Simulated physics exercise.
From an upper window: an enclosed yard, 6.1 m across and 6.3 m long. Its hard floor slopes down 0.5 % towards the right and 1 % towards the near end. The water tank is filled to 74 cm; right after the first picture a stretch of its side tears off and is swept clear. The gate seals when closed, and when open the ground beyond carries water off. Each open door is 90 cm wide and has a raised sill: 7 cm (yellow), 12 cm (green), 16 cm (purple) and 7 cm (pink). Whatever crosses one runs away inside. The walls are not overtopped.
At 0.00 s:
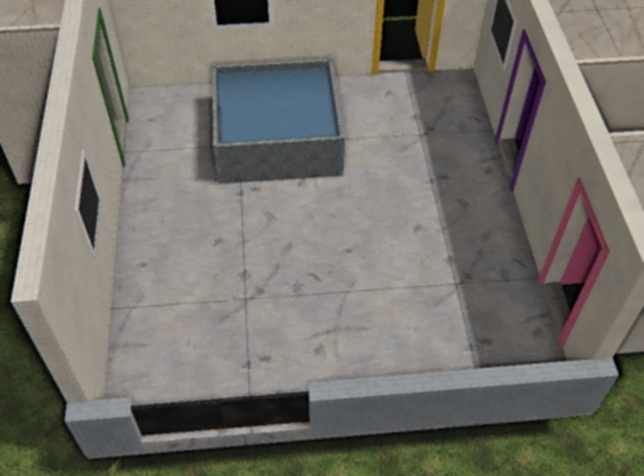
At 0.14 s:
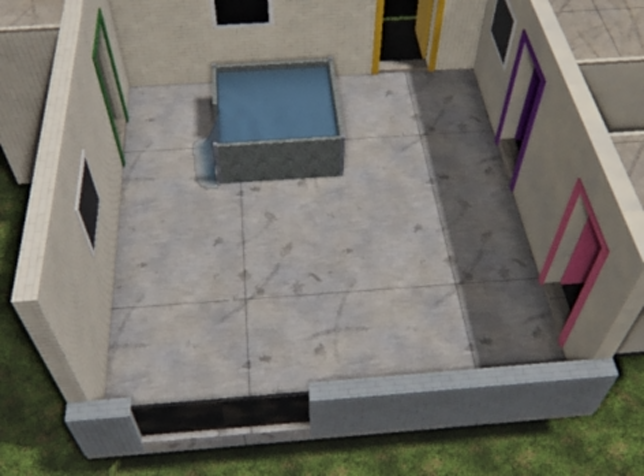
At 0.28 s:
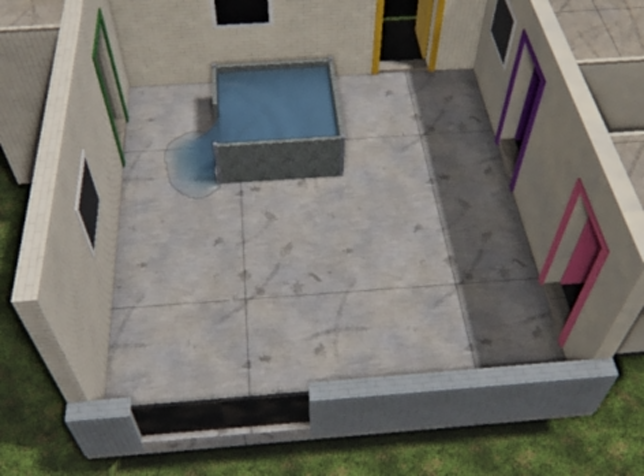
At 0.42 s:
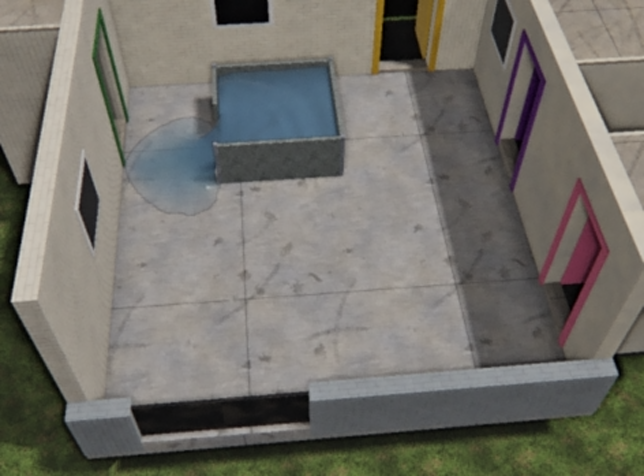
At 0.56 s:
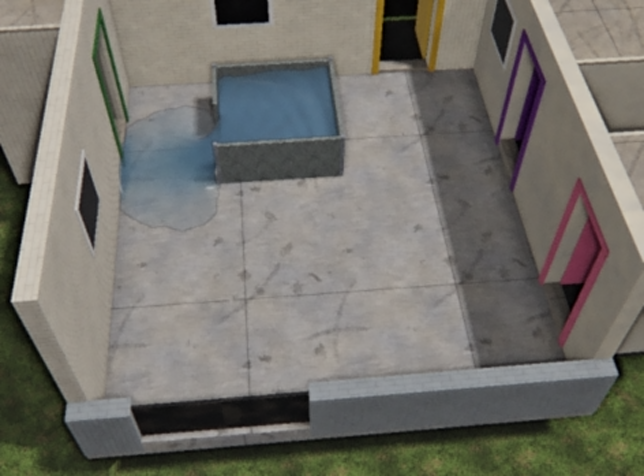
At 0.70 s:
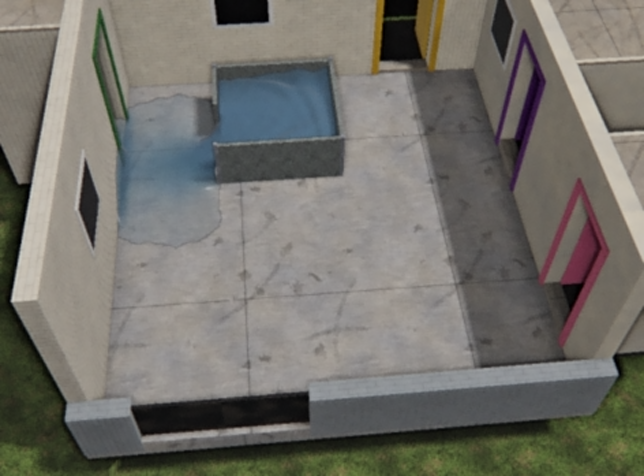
Walled yard with a raised water tank, its left side opening and water pouring out, spreading across the pale floor to the left wall.
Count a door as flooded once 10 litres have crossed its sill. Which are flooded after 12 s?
The water let in: At the yellow door it keeps below the limit; at the green door it passes the limit; at the purple door it does not reach the limit; at the pink door it exceeds the limit.
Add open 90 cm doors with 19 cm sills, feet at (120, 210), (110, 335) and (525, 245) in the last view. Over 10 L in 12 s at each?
In turn: Above, below, not over.
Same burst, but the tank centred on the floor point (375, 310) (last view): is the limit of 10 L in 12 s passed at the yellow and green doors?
Against that limit: Yellow below, green below.
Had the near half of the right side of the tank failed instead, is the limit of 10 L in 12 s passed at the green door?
Then: Green under.
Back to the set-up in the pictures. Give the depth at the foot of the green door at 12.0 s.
About 4.5 cm.
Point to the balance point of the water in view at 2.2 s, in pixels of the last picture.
At about (218, 172).
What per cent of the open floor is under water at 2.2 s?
About 25 per cent.
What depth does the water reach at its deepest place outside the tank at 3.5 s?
About 25 cm.
After 1.4 s water covers 15 % of the floor and is deepest (44 cm) near (123, 181); yellow door not reached, green door 32 cm at the sill, 62 L in, purple door not reached, pink door not reached.
After 2.2 s water covers 25 % of the floor and is deepest (34 cm) near (103, 427); yellow door not reached, green door 29 cm at the sill, 164 L in, purple door not reached, pink door not reached.
After 3.5 s water covers 45 % of the floor and is deepest (25 cm) near (123, 181); yellow door not reached, green door 21 cm at the sill, 239 L in, purple door not reached, pink door not reached.
After 7.0 s water covers 75 % of the floor and is deepest (16 cm) near (552, 390); yellow door 4 cm at the sill, 0 L in, green door 10 cm at the sill, 281 L in, purple door 4 cm at the sill, 0 L in, pink door 12 cm at the sill, 16 L in.
After 12.0 s water covers 100 % of the floor and is deepest (12 cm) near (565, 389); yellow door 2 cm at the sill, 0 L in, green door 4 cm at the sill, 282 L in, purple door 8 cm at the sill, 0 L in, pink door 10 cm at the sill, 60 L in.
